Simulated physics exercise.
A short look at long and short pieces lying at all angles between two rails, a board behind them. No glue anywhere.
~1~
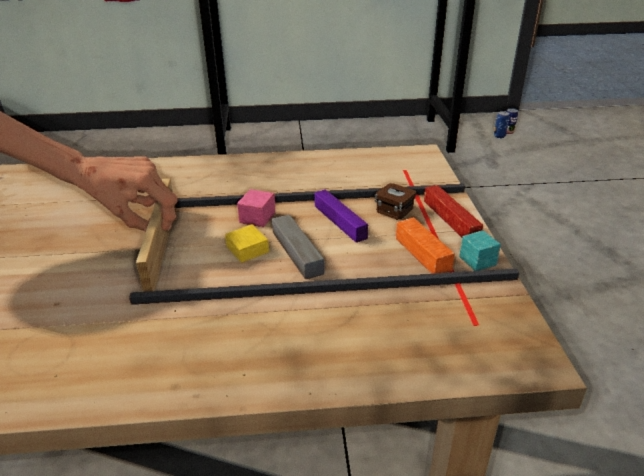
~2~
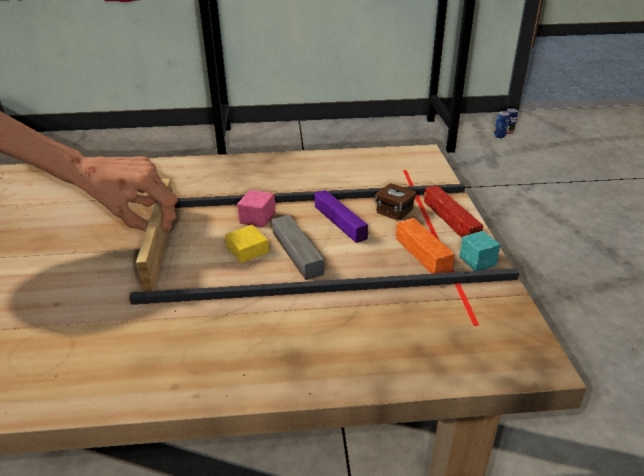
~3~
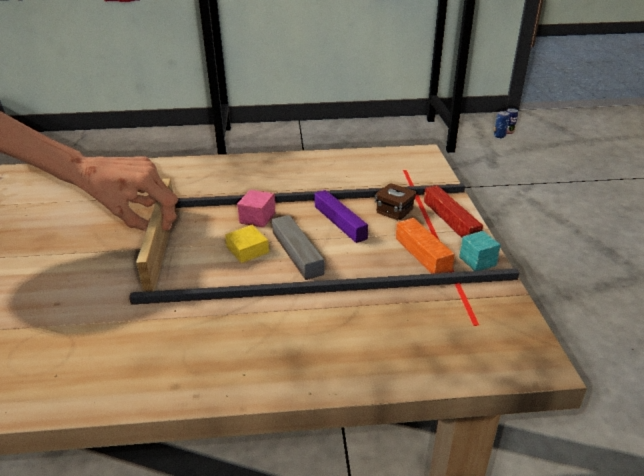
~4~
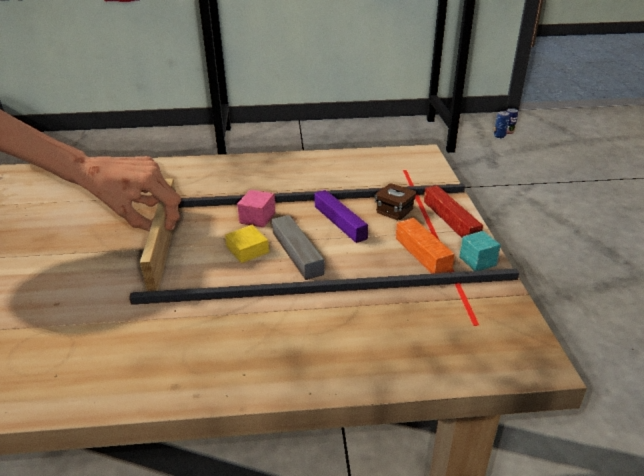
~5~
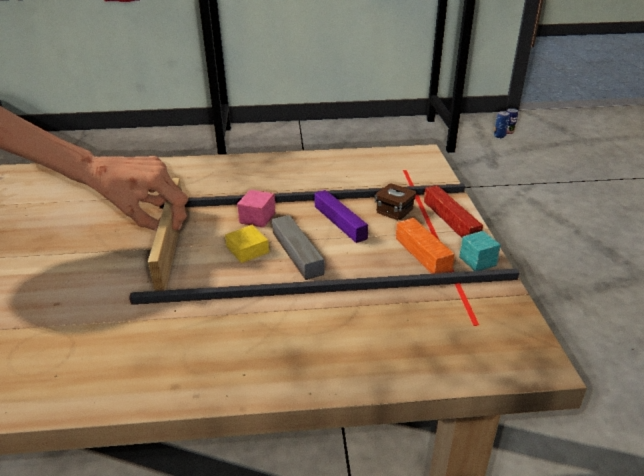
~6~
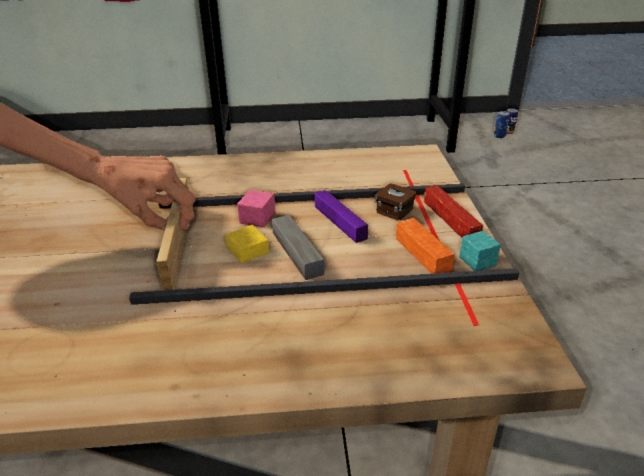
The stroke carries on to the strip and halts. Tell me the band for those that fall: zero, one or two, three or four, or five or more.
Here the number that fall off is three or four.
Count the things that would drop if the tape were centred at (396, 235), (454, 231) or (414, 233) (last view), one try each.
The counts: 0, 6 and 2.
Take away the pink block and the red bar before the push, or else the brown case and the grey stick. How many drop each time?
First 2, then 1.
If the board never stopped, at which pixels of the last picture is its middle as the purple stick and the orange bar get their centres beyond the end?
For the purple stick at (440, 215), for the orange bar at (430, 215).
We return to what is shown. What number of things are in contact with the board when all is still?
That makes 2.
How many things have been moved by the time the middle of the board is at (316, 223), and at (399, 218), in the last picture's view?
At the one place 4, at the other 8.
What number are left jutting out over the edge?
That would be 1.
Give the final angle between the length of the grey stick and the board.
About 0°.
Soon after, none off yet; turquoise block at rest near (480, 251); red bar at rest near (452, 213); orange bar at rest near (424, 246).
In the end, the number that fall off is three or four; gone, brown case, orange bar, red bar and turquoise block.
